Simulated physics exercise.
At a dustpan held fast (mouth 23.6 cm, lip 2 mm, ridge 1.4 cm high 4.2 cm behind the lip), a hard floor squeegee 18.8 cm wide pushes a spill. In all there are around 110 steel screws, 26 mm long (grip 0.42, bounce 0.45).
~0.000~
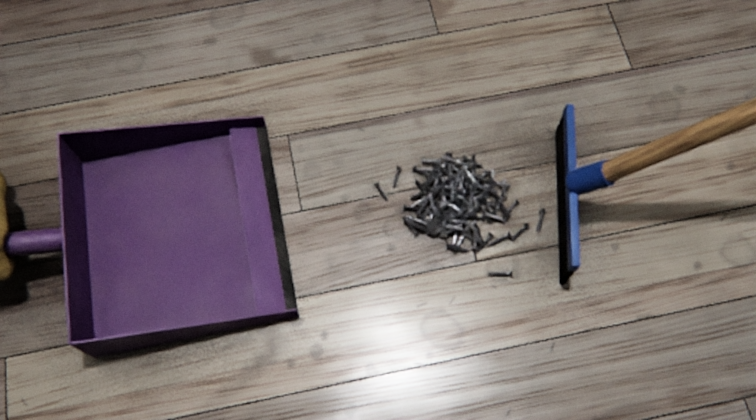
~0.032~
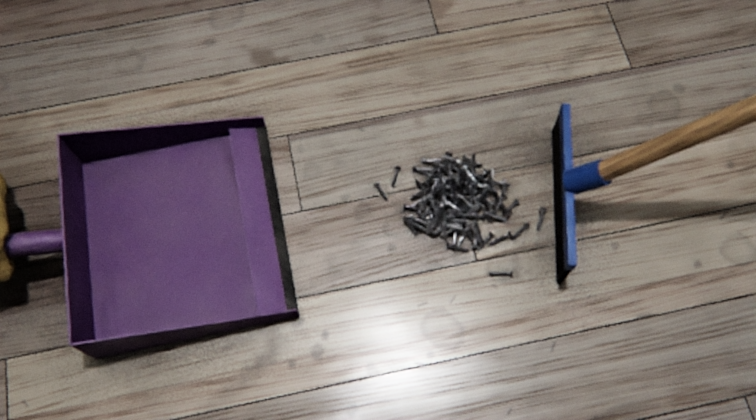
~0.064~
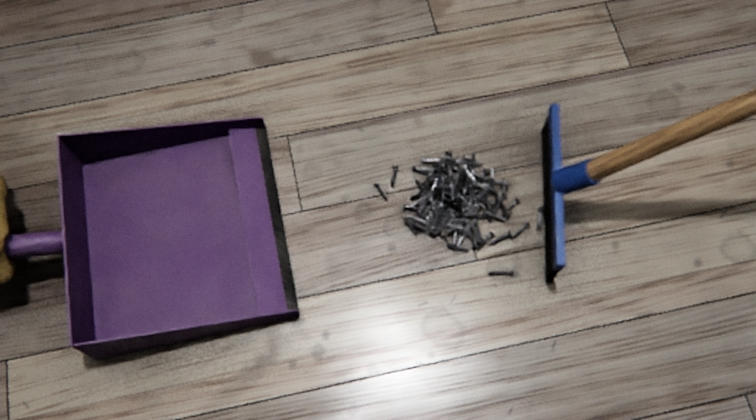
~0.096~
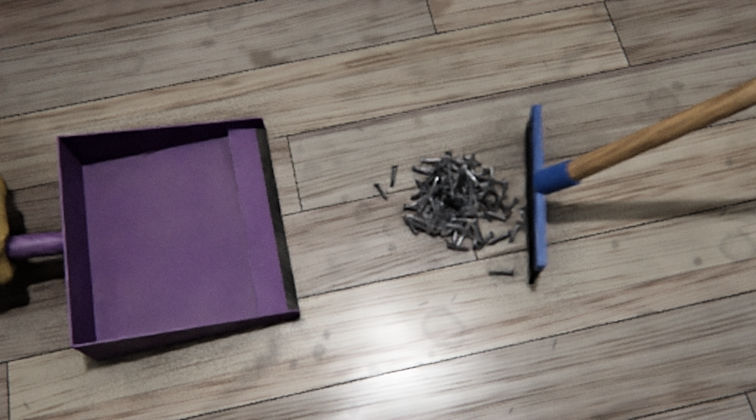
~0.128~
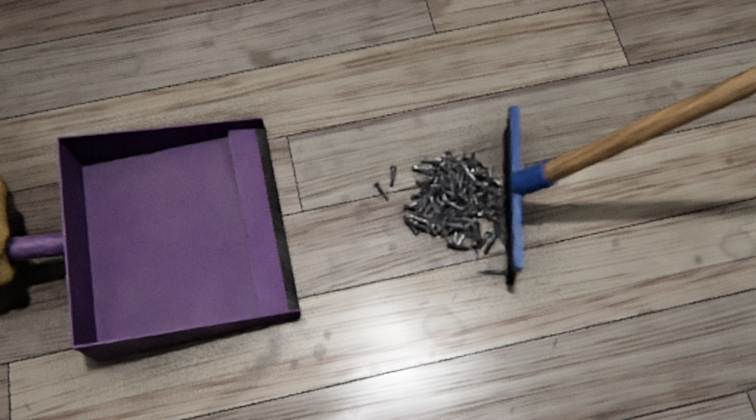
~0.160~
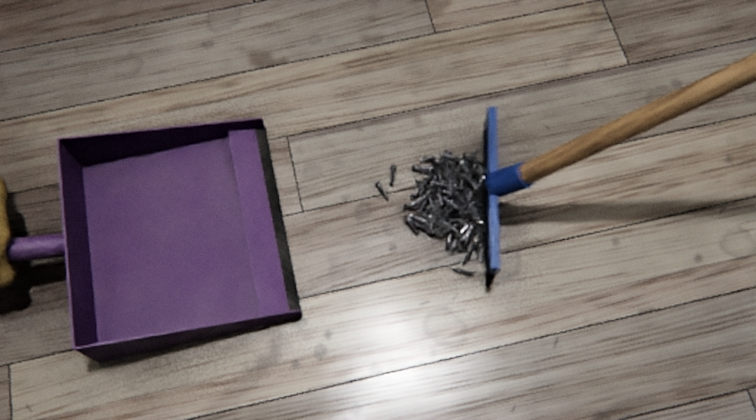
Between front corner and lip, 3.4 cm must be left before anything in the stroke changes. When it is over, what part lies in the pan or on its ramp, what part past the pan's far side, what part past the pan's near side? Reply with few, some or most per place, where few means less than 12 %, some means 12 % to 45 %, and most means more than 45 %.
Pan = some, far side = few, near side = few.
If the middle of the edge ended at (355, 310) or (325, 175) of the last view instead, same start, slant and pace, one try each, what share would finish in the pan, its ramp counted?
Close to 5 and 30 percent, in that order.
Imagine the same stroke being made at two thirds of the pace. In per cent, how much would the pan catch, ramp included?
Roughly 10 in a hundred.
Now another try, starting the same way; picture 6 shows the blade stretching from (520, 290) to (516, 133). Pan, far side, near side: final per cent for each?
Split: Pan = 0, far = 0, near = 5.
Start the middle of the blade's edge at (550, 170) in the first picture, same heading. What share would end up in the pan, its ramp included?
35 per cent, roughly.
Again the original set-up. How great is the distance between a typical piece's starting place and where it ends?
I'd say near 20 cm.
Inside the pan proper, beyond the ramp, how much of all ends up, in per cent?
Estimate: Near 5 per cent of all.
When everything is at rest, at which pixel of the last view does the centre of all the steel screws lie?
When it all comes to rest, the middle is near (289, 206).
Then, at 0.28 s, middle of the blade 14 cm from the lip; 0 % over the lip, far side 0 %, near side 0 %.
After 0.36 s, middle of the blade 8 cm from the lip; 0 % over the lip, far side 0 %, near side 0 %.
Then, at 0.58 s, middle of the blade 6 cm from the lip; 25 % over the lip, far side 0 %, near side 0 %.
By 1.2 s all is still; pan 25 %, far side 0 %, near side 0 %, in front of the lip or behind the blade 75 %.
